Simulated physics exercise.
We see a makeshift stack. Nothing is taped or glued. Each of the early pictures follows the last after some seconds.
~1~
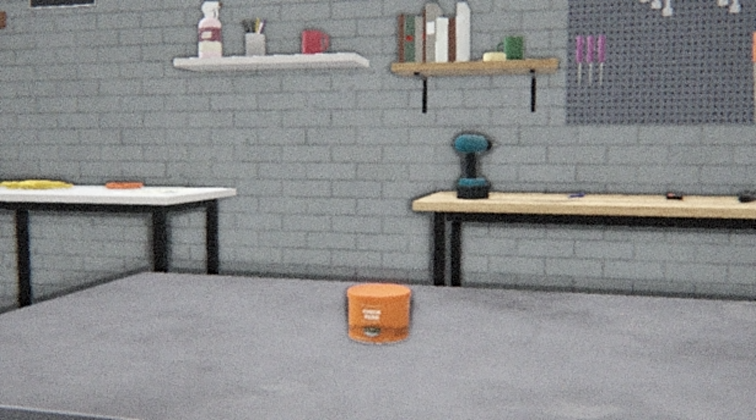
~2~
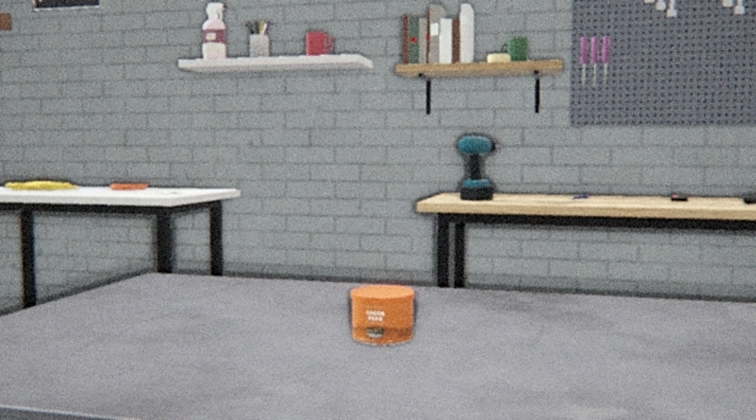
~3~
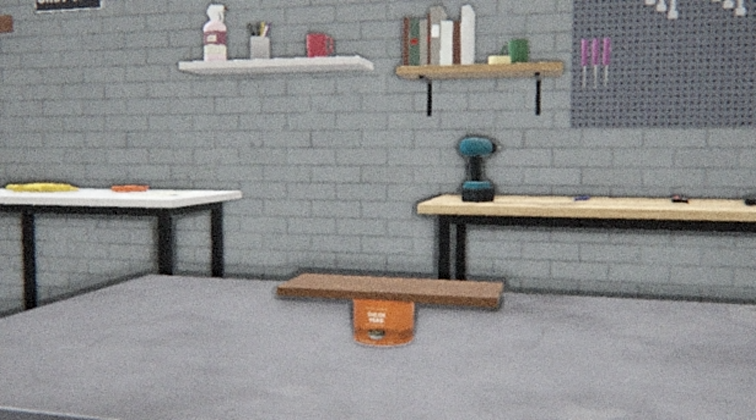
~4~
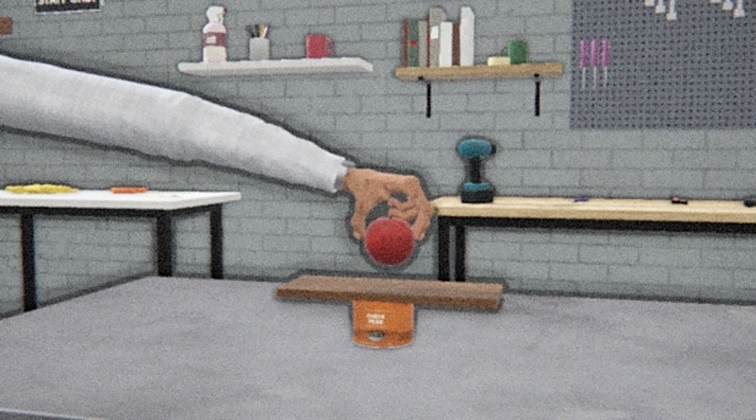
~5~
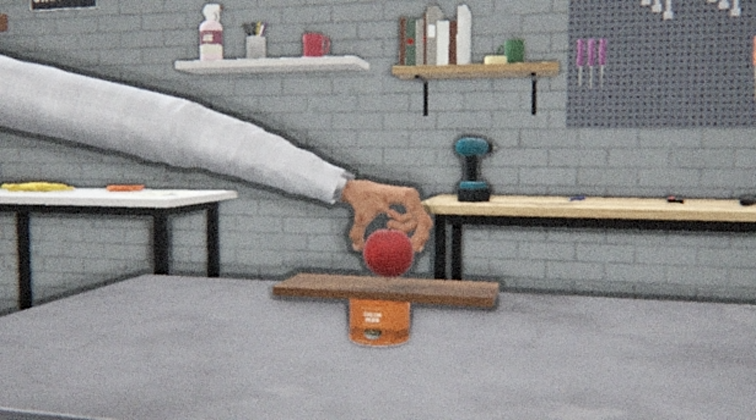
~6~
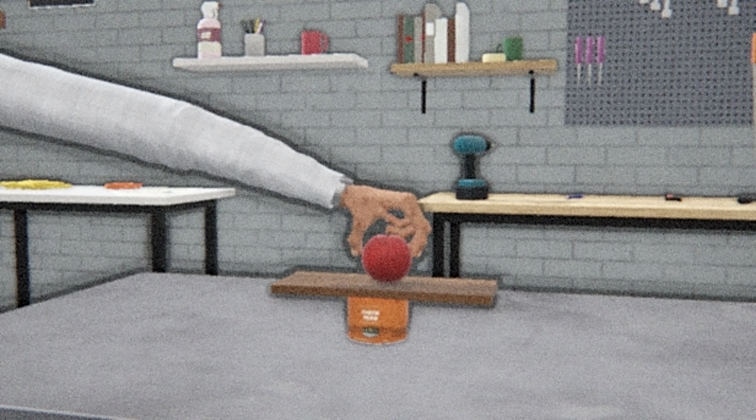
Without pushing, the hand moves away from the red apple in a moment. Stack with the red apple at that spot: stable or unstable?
Survives.
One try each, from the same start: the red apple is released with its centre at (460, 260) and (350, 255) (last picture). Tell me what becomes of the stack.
In the first try it breaks down, then in the second try it remains standing.
Then, 0.20 s past the last view, nothing moves.
Then, 0.70 s past the last view, red apple resting near (387, 259).
Finally, all 3 still in place. Final places as the last picture's camera would see them, red apple near (387, 259). The stack keeps its balance.
